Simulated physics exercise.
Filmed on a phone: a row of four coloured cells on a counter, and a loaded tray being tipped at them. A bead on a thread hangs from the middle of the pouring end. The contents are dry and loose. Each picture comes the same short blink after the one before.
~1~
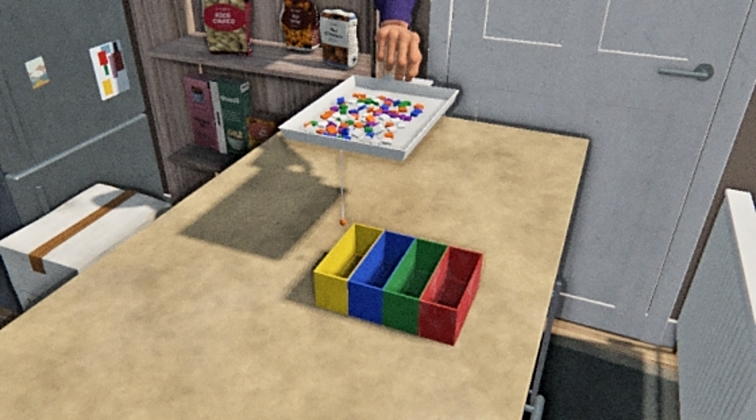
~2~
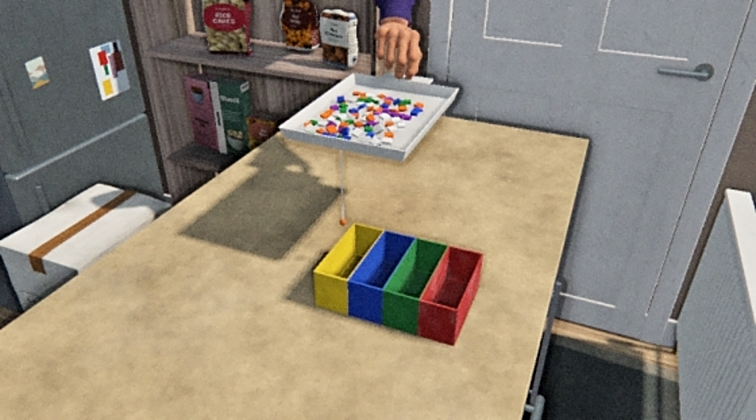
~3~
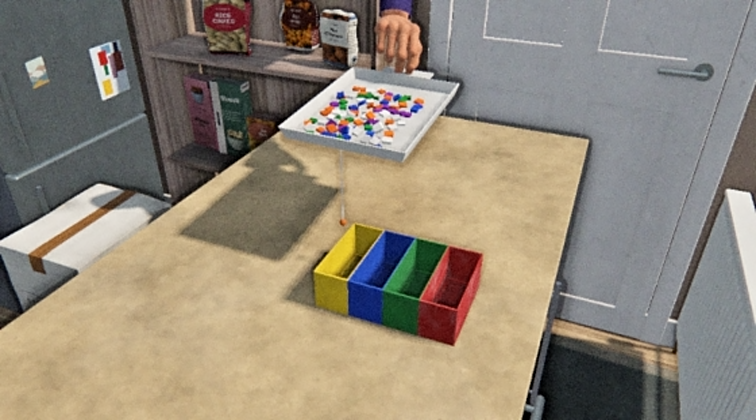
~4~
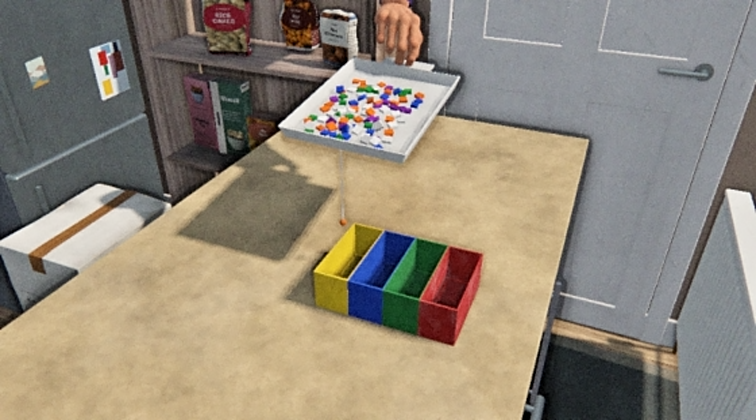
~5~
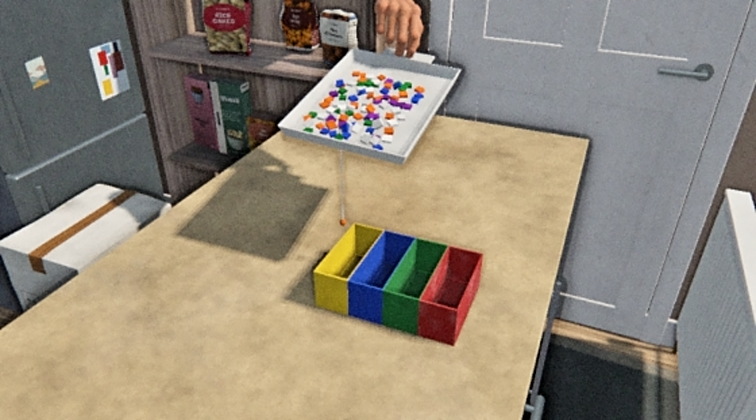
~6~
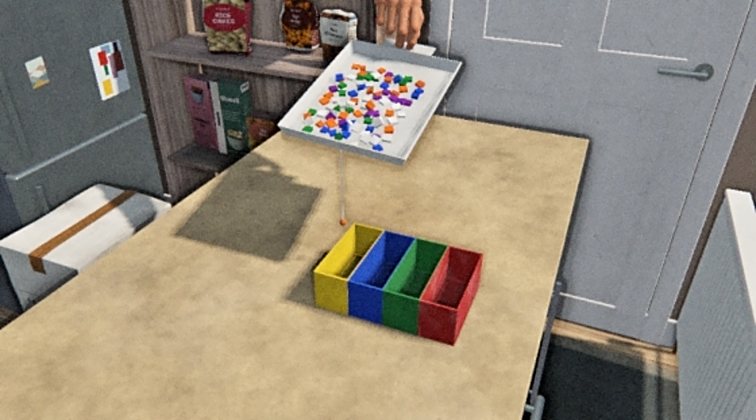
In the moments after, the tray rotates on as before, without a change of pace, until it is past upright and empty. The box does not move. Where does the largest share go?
Fullest: The blue cell.
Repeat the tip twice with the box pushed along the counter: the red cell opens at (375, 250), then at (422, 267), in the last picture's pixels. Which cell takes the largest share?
The first try: The red one. The second: The cell in green.
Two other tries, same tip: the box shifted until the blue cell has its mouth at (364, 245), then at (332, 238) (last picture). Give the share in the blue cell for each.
The first gives 30 %, the second 10 %.
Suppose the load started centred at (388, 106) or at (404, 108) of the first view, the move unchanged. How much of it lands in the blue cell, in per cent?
In turn 60 and 60 in a hundred.
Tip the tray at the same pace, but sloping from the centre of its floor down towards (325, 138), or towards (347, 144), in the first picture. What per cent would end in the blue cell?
Roughly 0 per cent, and 10 per cent.
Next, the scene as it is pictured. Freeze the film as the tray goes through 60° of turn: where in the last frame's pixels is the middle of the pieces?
Roughly at (366, 131).
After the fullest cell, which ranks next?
It is the yellow cell.
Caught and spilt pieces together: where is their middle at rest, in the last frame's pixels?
Around (379, 284).
Soon after the last picture, tray tipped steeply; all on the tray.
A little later, tray tipped right over; about a quarter on the tray; about a quarter in the blue cell; a small part in the yellow cell; a stray few in the green cell; about a third falling or outside the box.
Later still, tray tipped past a quarter turn; about half in the blue cell; about a third in the yellow cell; a small part in the green cell; a small part falling or outside the box.
At rest, tray tipped past a quarter turn; about half in the blue cell; about a third in the yellow cell; a small part in the green cell; none in the red cell; a small part outside the box.
